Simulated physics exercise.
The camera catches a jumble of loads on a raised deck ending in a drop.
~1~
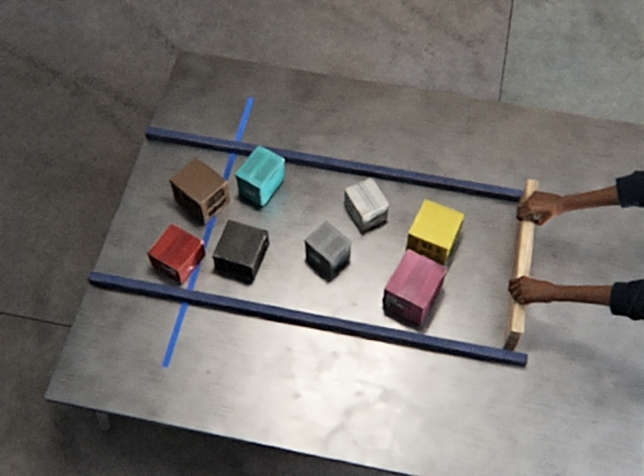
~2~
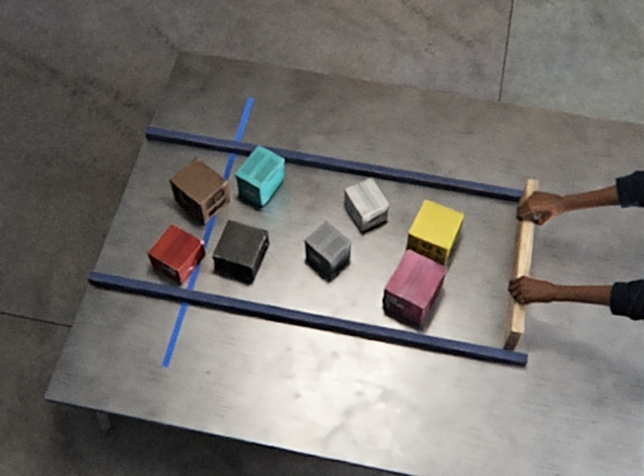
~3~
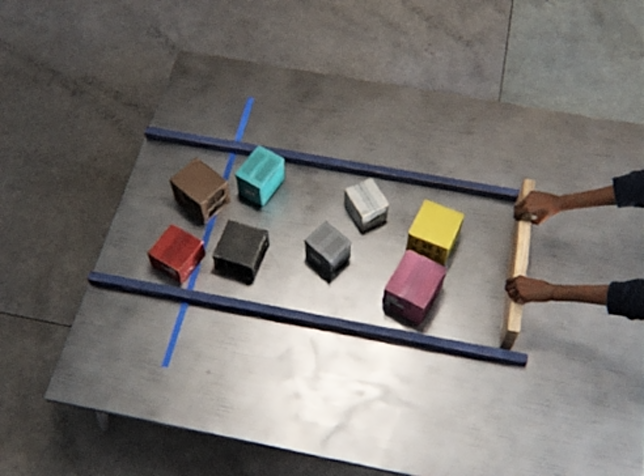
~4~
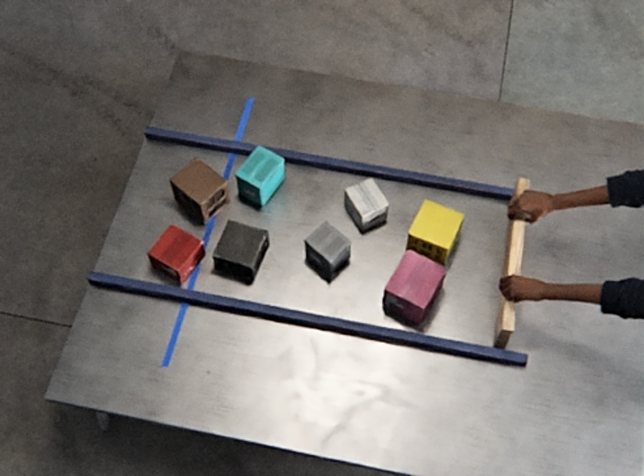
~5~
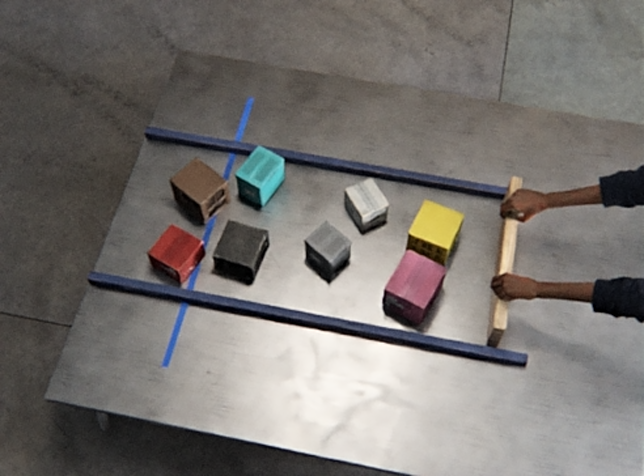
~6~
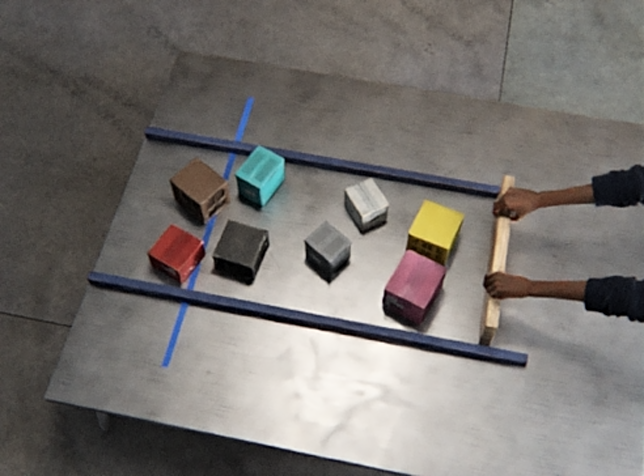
A wooden plank held by two hands slides slowly a short way left between two dark blue rails on a grey tabletop, while the scattered coloured boxes ahead of it, some near a blue tape line, stay still.
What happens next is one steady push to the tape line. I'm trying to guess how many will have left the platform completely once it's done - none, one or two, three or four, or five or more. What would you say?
The count that fall off is at least one and at most two.
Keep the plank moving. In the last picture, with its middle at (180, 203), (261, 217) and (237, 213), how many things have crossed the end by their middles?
Taking the places in turn, the counts are 3, 0 and 0.
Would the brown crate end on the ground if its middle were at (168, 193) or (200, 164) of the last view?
First it does not drop, second it does not drop.
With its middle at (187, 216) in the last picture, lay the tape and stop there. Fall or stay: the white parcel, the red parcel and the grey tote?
The white parcel remains in place; as for the red parcel, it does not stay; and the grey tote remains in place.
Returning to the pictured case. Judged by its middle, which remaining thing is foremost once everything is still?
Foremost, the brown crate.
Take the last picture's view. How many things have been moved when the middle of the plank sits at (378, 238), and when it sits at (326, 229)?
Respectively 4 and 6.
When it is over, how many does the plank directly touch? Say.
The count in contact is 3.
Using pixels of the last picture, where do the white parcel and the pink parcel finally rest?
Going in order: First (212, 155), then (176, 248).
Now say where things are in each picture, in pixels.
Red parcel (177, 254); brown crate (201, 191); turquoise tote (261, 177); plank (521, 264); tape (212, 220), in the first picture.
Brown crate (201, 191); black crate (241, 250), in the second picture.
Turquoise tote (261, 177); pink parcel (414, 287), in the third picture.
Red parcel (177, 254); grey tote (328, 249), in the fourth picture.
Brown crate (201, 191); white parcel (366, 205), in the fifth picture.
Red parcel (177, 254); brown crate (201, 191); turquoise tote (261, 177); plank (497, 259); tape (212, 220), in the sixth picture.
Soon after, none off yet; red parcel at rest near (177, 254); brown crate at rest near (201, 191); turquoise tote at rest near (261, 177).
By the end, the number that fall off is one or two; fallen, red parcel.
